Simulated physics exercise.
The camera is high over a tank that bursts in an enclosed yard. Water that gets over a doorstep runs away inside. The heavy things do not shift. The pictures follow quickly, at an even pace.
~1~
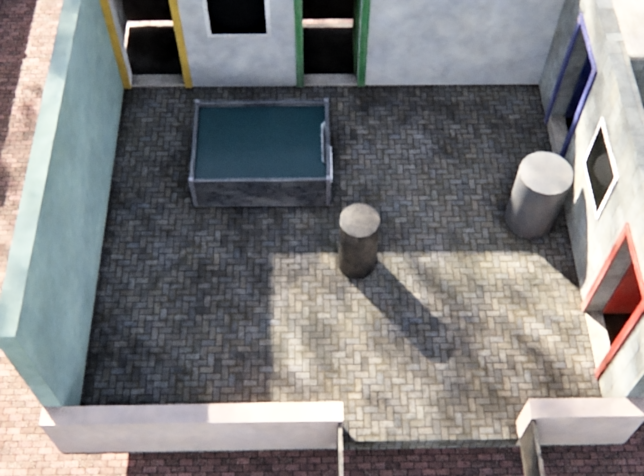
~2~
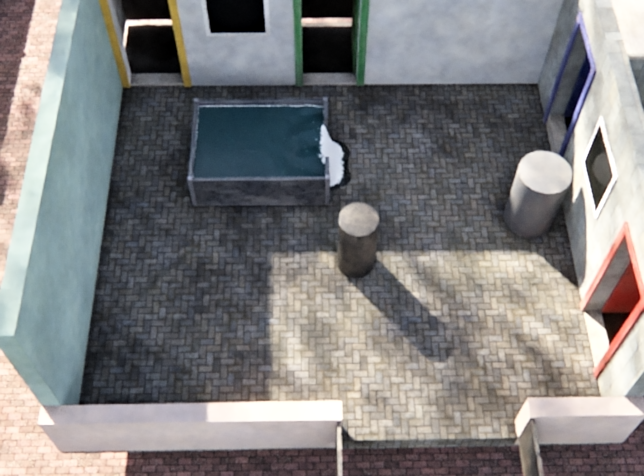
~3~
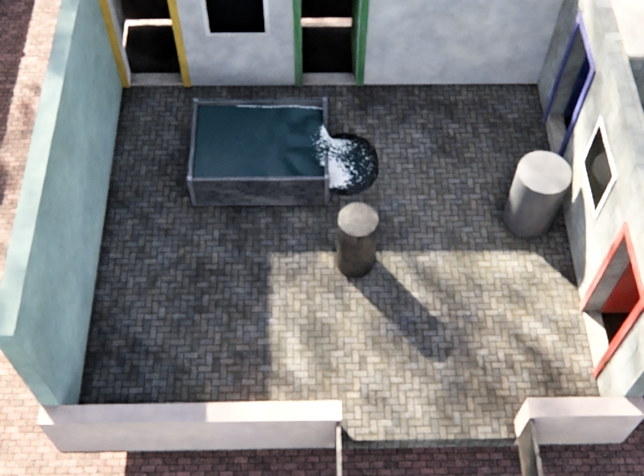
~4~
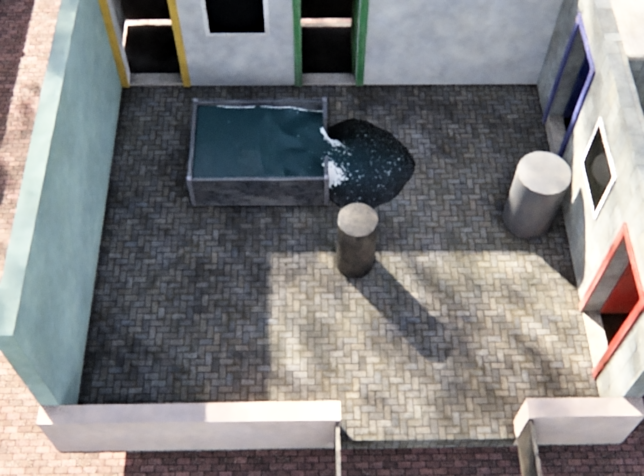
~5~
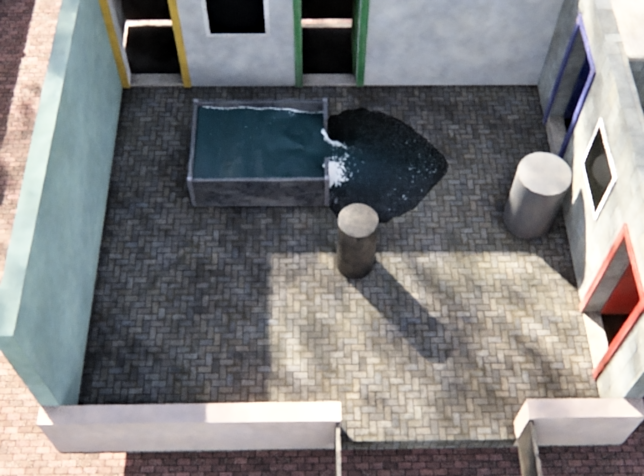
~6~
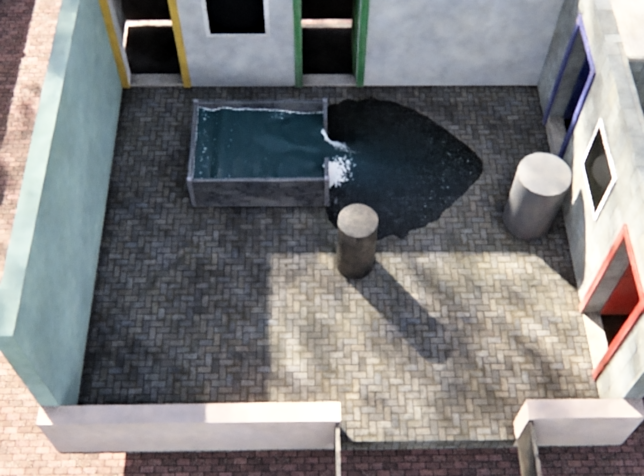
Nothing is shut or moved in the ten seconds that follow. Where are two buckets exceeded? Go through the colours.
One by one: The red door takes more than that; the green door stays under that; the blue door stays under that; the yellow door stays under that.
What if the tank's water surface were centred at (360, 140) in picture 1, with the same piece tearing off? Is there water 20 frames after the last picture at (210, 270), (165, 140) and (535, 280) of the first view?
In turn: Dry, dry, covered.
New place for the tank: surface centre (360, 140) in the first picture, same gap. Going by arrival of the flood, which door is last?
Last comes the yellow-painted one.
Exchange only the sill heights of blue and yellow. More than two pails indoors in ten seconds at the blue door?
The blue one is over.
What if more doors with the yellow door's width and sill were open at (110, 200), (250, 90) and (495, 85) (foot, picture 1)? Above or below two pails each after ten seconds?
In that order: Lets less in, is under, is over.
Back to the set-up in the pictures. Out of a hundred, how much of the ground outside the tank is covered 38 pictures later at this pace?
I make it 45 per cent.
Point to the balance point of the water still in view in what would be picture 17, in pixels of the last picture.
Roughly at (346, 168).
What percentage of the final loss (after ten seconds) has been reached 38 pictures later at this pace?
Roughly 15 per cent.
A moment on, water covers 25 % of the floor; the red door not reached, the green door not reached, the blue door wet at the sill, nothing in, the yellow door not reached.
Next, water covers 30 % of the floor; the red door not reached, the green door not reached, the blue door wet at the sill, nothing in, the yellow door not reached.
Then, water covers 35 % of the floor; the red door under two buckets in, the green door wet at the sill, nothing in, the blue door wet at the sill, nothing in, the yellow door not reached.
Later, water covers 45 % of the floor; the red door over two buckets in, the green door wet at the sill, nothing in, the blue door wet at the sill, nothing in, the yellow door not reached.
In the end, water covers 60 % of the floor; the red door over two buckets in, the green door wet at the sill, nothing in, the blue door wet at the sill, nothing in, the yellow door wet at the sill, nothing in.
